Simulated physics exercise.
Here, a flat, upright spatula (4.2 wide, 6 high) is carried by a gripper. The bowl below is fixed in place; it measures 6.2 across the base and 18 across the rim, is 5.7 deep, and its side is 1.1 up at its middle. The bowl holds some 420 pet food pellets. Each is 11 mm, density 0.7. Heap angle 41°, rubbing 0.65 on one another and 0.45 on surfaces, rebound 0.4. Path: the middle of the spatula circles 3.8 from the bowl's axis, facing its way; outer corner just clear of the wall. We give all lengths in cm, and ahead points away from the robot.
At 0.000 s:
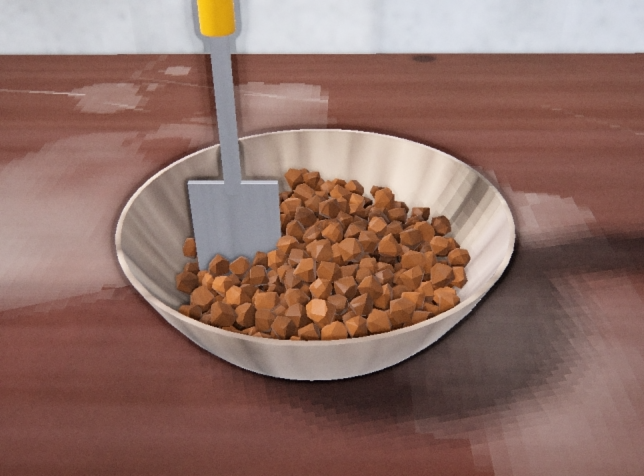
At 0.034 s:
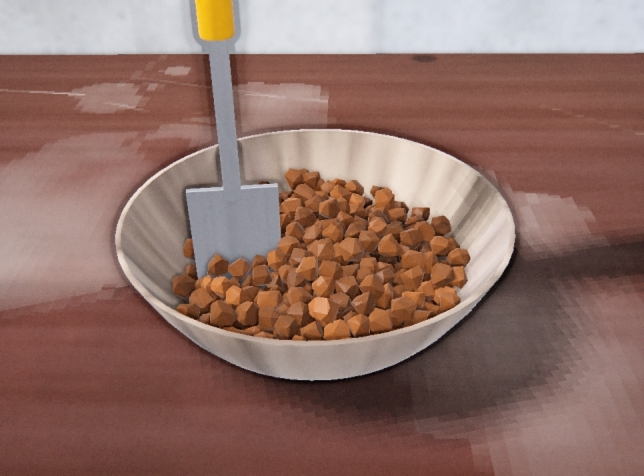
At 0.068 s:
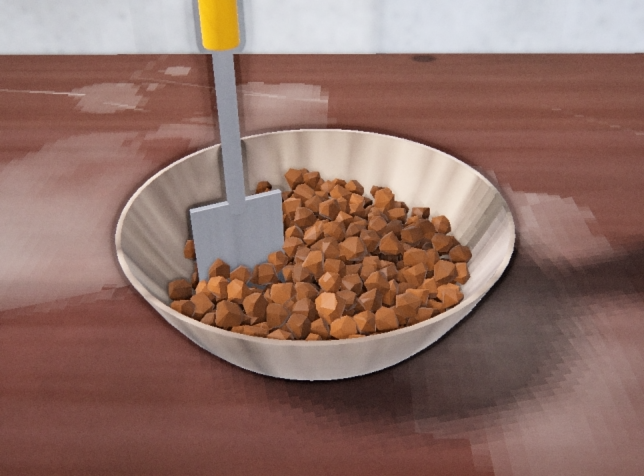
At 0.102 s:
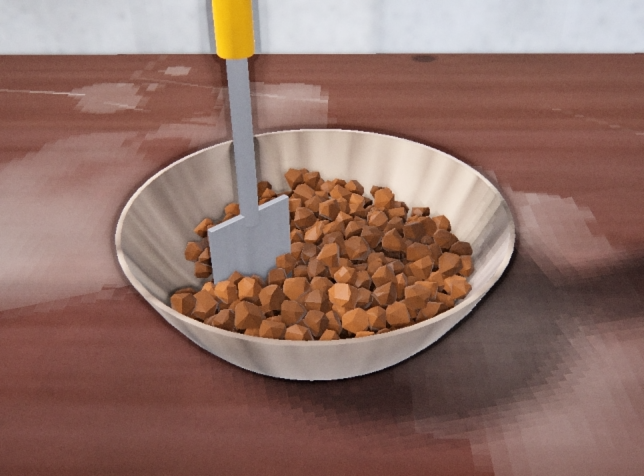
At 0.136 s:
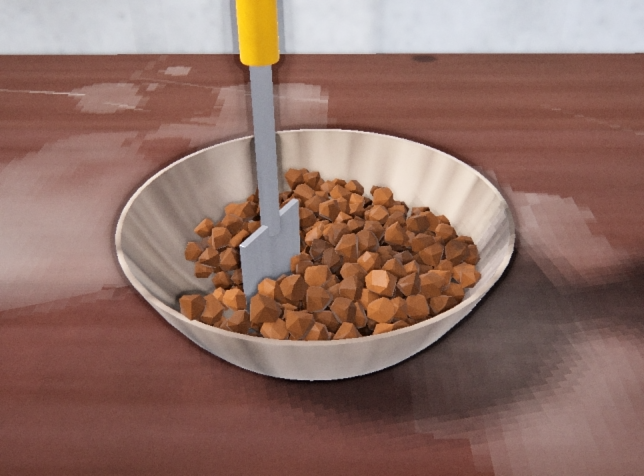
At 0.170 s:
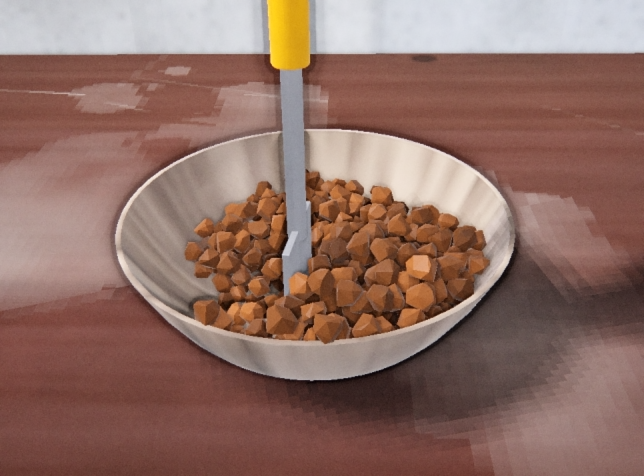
We see an upright gray spatula with a yellow handle in a pale bowl of brown pellets on a reddish wooden surface; it moves slowly rightward along the bowl, turning edge-on and pushing some pellets toward the right.
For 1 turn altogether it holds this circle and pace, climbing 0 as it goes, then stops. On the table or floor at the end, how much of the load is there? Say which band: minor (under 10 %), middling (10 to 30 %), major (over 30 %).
Band: Middling.
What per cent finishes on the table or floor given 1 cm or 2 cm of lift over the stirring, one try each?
Roughly 20 and 15 per cent.
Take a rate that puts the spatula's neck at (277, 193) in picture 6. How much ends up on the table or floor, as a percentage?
Something like 15 percent, roughly.
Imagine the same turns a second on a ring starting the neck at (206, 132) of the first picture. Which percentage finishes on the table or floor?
About 25 %.
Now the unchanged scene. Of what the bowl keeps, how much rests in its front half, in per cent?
About 70 per cent.
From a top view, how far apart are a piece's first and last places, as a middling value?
8 cm.
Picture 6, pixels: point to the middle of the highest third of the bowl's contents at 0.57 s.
Around (230, 186).
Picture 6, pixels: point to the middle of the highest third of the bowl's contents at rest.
(216, 281).
By 0.37 s, 188° round, highest piece 9 above the table; 395 in the bowl, 9 on the table or floor, 18 in flight or on the tool.
By 0.57 s, 296° round, highest piece 8 above the table; 354 in the bowl, 57 on the table or floor, 11 in flight or on the tool.
By 0.87 s, 0° round, highest piece 7 above the table; 337 in the bowl, 84 on the table or floor, 1 in flight or on the tool.
By 1.57 s, 0° round, highest piece 7 above the table; 337 in the bowl, 85 on the table or floor.
Final count, 337 in the bowl, 85 on the table or floor. That is 20 % on the table or floor.
